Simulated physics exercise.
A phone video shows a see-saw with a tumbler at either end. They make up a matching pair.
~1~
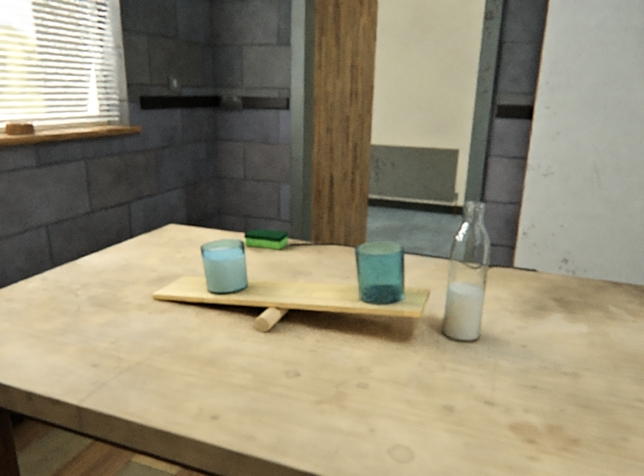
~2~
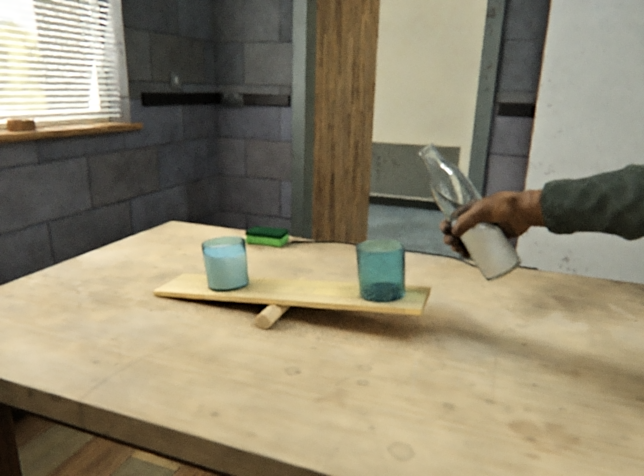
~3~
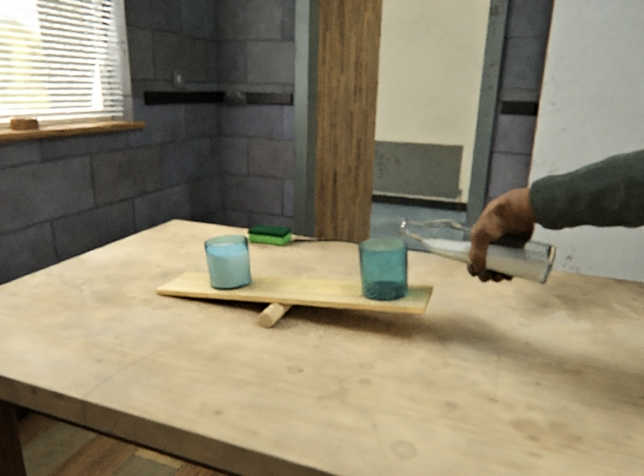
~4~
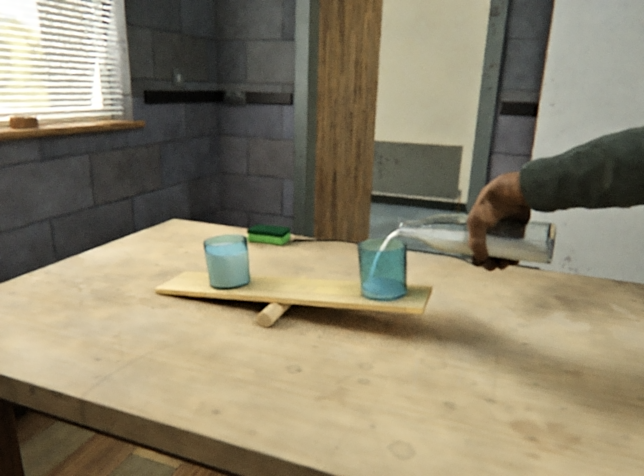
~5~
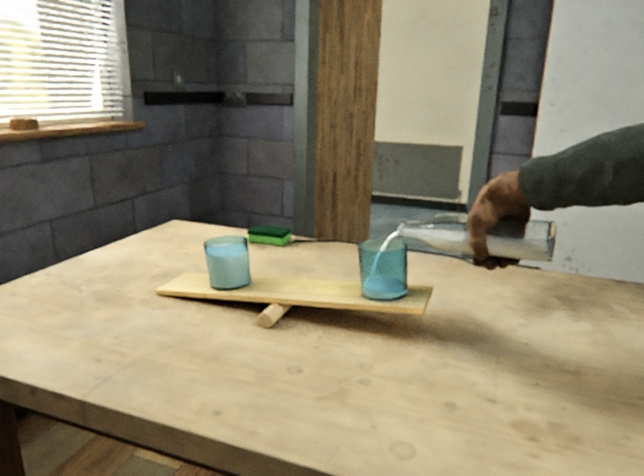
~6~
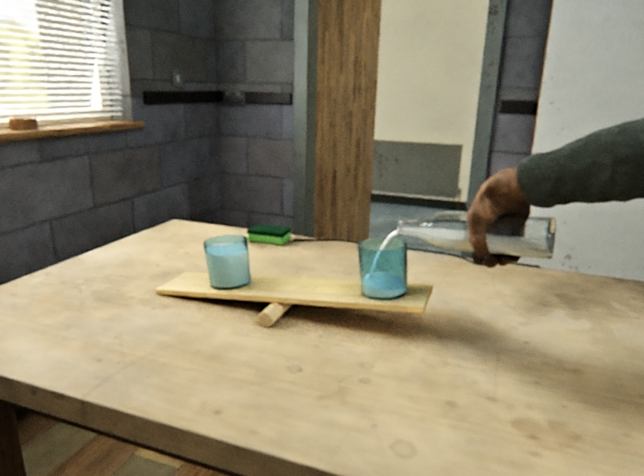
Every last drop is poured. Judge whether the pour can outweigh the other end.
It can.
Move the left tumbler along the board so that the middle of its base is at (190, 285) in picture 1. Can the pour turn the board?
No tipping.
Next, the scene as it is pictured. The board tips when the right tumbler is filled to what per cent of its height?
Around 35 per cent of its height.
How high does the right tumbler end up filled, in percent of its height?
About 60 per cent of its height.
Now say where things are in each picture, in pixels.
The first picture shows before the pour; bottle (468, 270) about a third full; right tumbler (380, 271) empty, raised; left tumbler (225, 265) about three quarters full, on the low side.
In the second picture, the bottle is on its way; rolling pin (265, 320); right tumbler (381, 269) empty.
The third picture shows the milk nears the lip; bottle (470, 245) tipped 80° with all of its load; right tumbler (384, 267) empty.
The fourth picture shows pouring; rolling pin (267, 318); right tumbler nearly empty, surface at (384, 287); left tumbler about three quarters full, surface at (226, 249).
The fifth picture shows pouring; bottle (470, 234) tipped 90° with about three quarters of its load; right tumbler (383, 268) nearly empty.
The sixth picture shows pouring; rolling pin (267, 318); right tumbler nearly empty, surface at (384, 282); left tumbler about three quarters full, surface at (227, 250).
A moment on, the right tumbler is about a third full; the board has swung over, and that end is down.
Further on, the right tumbler is about half full; the board has swung over, and that end is down.
When it is over, the right tumbler is about half full; the board has swung over, and that end is down.
